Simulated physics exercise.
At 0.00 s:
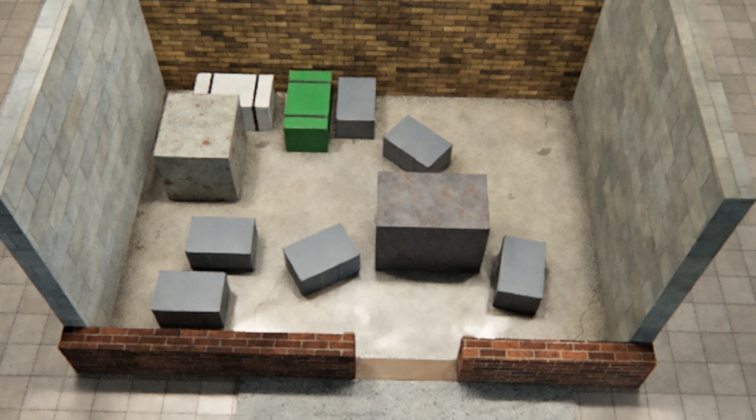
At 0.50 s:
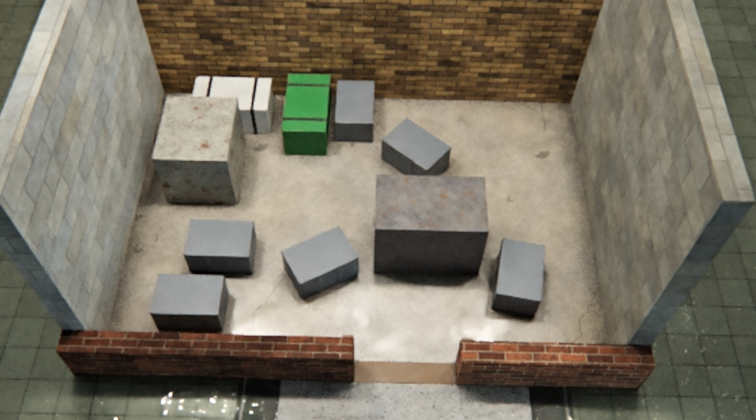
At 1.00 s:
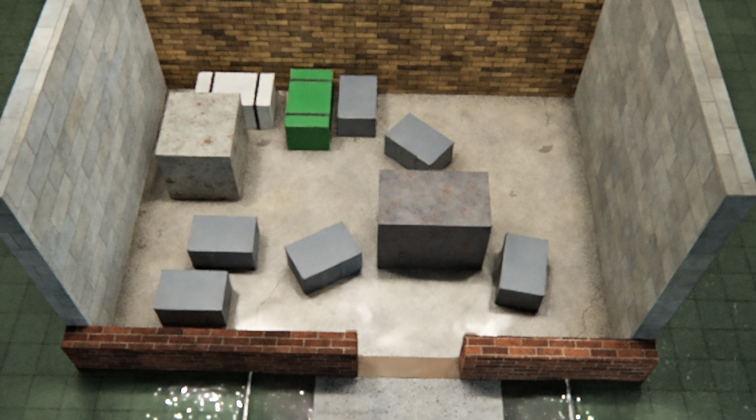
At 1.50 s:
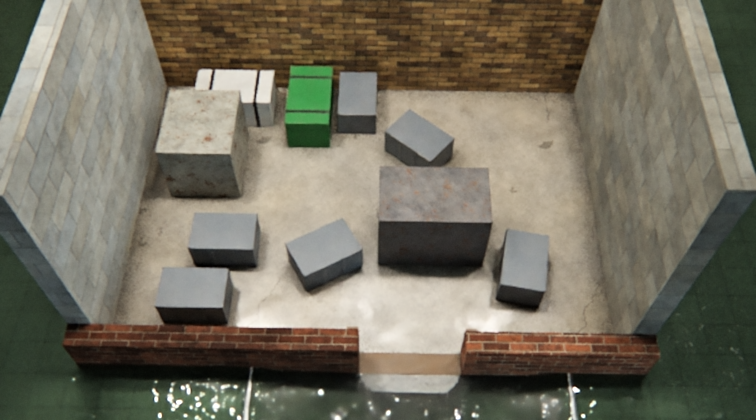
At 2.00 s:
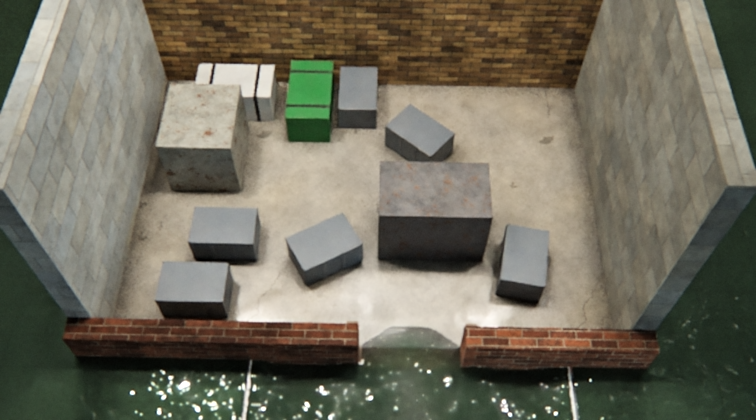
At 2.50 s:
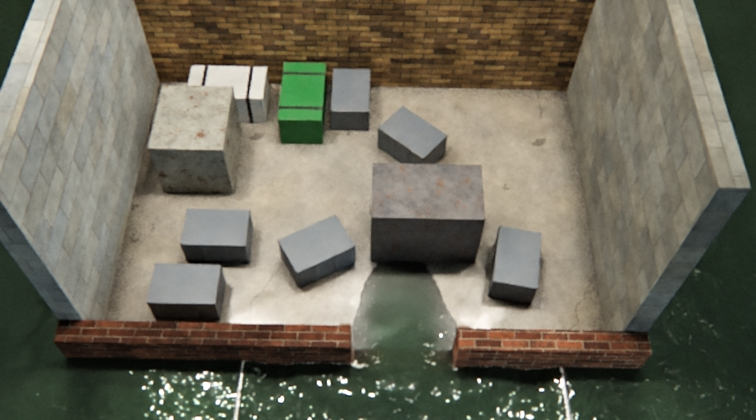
In a small brick-walled shop seen from above, green water rose over the paving outside, then slipped through the front doorway and spread toward the large dark block, while everything inside stayed put.
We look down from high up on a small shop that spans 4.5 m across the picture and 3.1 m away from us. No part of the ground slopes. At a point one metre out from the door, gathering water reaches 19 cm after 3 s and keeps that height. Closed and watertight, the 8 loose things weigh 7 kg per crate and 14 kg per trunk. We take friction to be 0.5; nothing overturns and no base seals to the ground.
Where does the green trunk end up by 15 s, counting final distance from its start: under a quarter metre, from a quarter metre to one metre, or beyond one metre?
Distance covered: Moderate.
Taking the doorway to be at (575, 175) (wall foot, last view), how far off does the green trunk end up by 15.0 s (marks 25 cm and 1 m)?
Green trunk: Small shift.
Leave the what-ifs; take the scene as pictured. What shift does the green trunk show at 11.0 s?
Close to 50 cm.
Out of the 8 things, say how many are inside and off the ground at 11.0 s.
Total: 8.
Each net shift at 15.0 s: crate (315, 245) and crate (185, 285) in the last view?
80 cm, 80 cm.
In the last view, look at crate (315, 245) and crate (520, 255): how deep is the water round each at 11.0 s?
Depths: Near 5 cm, then near 6 cm.
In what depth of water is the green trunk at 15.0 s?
8 cm, roughly.
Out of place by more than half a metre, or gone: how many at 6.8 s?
The number comes to 3.
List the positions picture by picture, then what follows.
In the first frame, the green trunk at (308, 99), on the bottom; 0.0 m2 under water; 0 of 8 have shifted.
In the second frame, the green trunk at (307, 102) rests on the ground; 0.0 m2 under water; 0 of 8 have shifted.
In the third frame, the green trunk at (309, 97), on the bottom; 0.0 m2 under water; 0 of 8 have shifted.
In the fourth frame, the green trunk at (309, 94), on the bottom; water covers 0.0 m2; 0 of 8 have shifted.
In the fifth frame, the green trunk at (310, 89), on the bottom; 0.1 m2 under water; 0 of 8 have shifted.
In the sixth frame, the green trunk at (302, 91) rests on the ground; water covers 0.6 m2; 0 of 8 have shifted.
After 3.5 s the green trunk is near (302, 91), 0.0 m from its start, aground; 0 afloat.
After 6.8 s the green trunk is near (304, 88), 0.0 m from its start, aground; 4 afloat.
After 11.0 s the green trunk is near (312, 124), 0.5 m from its start, afloat; 8 afloat.
After 15.0 s the green trunk is near (275, 126), 0.6 m from its start, afloat; 8 afloat.
